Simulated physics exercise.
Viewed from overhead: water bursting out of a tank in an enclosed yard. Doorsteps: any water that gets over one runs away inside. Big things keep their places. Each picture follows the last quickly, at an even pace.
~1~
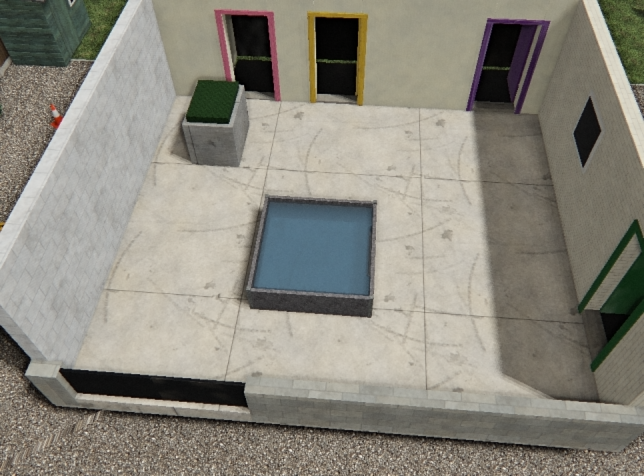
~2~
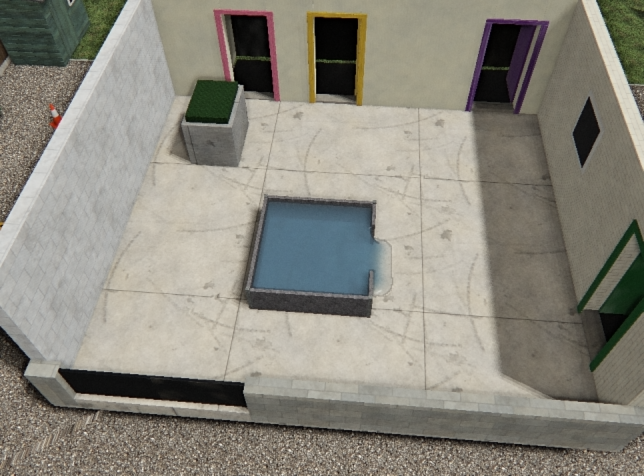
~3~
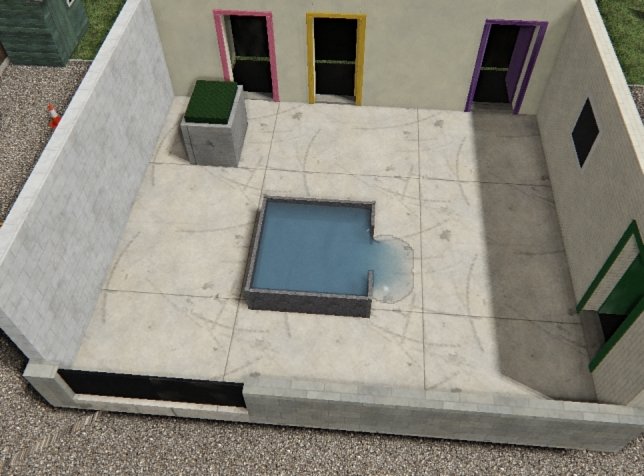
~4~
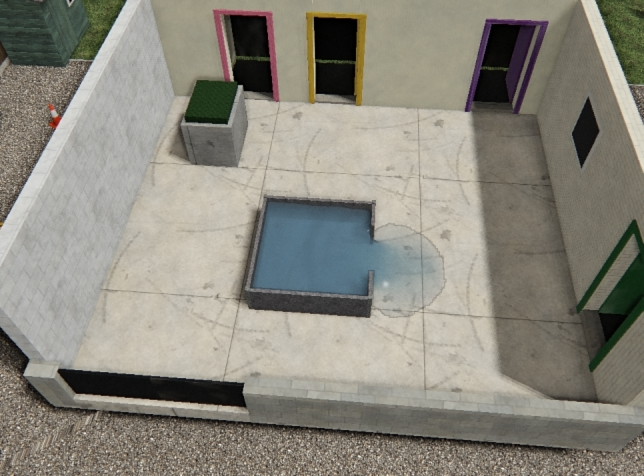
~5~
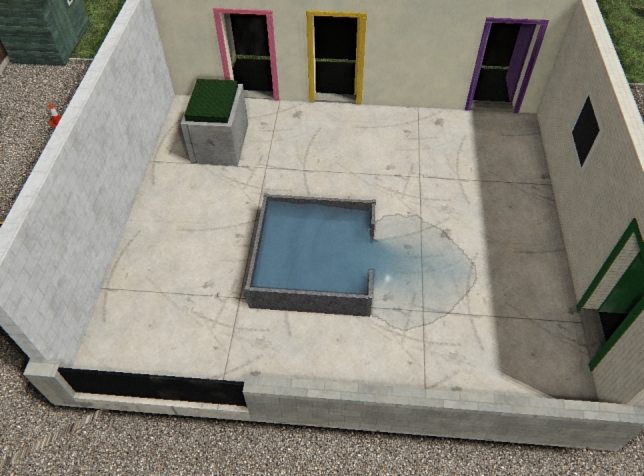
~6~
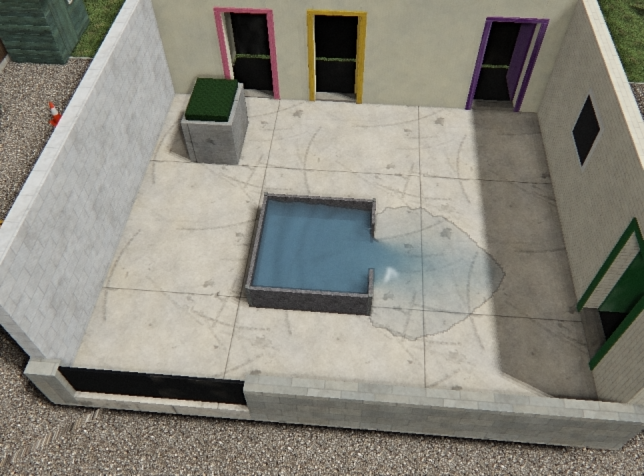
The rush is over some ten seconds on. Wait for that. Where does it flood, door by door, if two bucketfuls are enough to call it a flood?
At the purple door it does not flood; at the yellow door it does not flood; at the pink door it does not flood; at the green door it does not flood.
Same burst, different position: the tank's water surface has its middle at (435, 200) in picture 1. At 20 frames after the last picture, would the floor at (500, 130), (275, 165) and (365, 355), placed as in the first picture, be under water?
Log: Flood; no flood; no flood.
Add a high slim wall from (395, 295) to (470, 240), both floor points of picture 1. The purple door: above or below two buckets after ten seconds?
Reading: Purple door gets too much.
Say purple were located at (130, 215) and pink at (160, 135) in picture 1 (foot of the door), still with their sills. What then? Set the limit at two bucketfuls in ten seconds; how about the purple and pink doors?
Purple door: Stays below the line; pink door: Stays below the line.
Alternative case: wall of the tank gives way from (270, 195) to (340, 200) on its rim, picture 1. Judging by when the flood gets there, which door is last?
That's the green-painted one.
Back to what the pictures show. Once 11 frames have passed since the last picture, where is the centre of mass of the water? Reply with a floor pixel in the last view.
Close to (387, 266), I reckon.
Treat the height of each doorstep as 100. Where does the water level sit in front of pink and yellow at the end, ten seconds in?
First 30 percent, then 30 percent.
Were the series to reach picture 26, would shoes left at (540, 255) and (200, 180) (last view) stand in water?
Result, in the order given: Wetted / not wetted.
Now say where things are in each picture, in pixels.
The tank at (316, 246) is whole and still, in the first picture.
The front is at (382, 243), out from the gap at (370, 260), in the second picture.
Water pours out at (369, 262) and has run to (405, 248), in the third picture.
Water pours out at (369, 261) and has run to (437, 258), in the fourth picture.
The front is at (470, 279), out from the gap at (369, 260), in the fifth picture.
The front is at (495, 280), out from the gap at (369, 259), in the sixth picture.
A moment on, water covers 15 % of the floor; the purple door not reached, the yellow door not reached, the pink door not reached, the green door not reached.
Next, water covers 25 % of the floor; the purple door not reached, the yellow door not reached, the pink door not reached, the green door wet at the sill, nothing in.
Then, water covers 30 % of the floor; the purple door not reached, the yellow door not reached, the pink door not reached, the green door under two buckets in.
Later, water covers 45 % of the floor; the purple door under two buckets in, the yellow door not reached, the pink door not reached, the green door under two buckets in.
In the end, water covers 75 % of the floor; the purple door under two buckets in, the yellow door wet at the sill, nothing in, the pink door wet at the sill, nothing in, the green door under two buckets in.
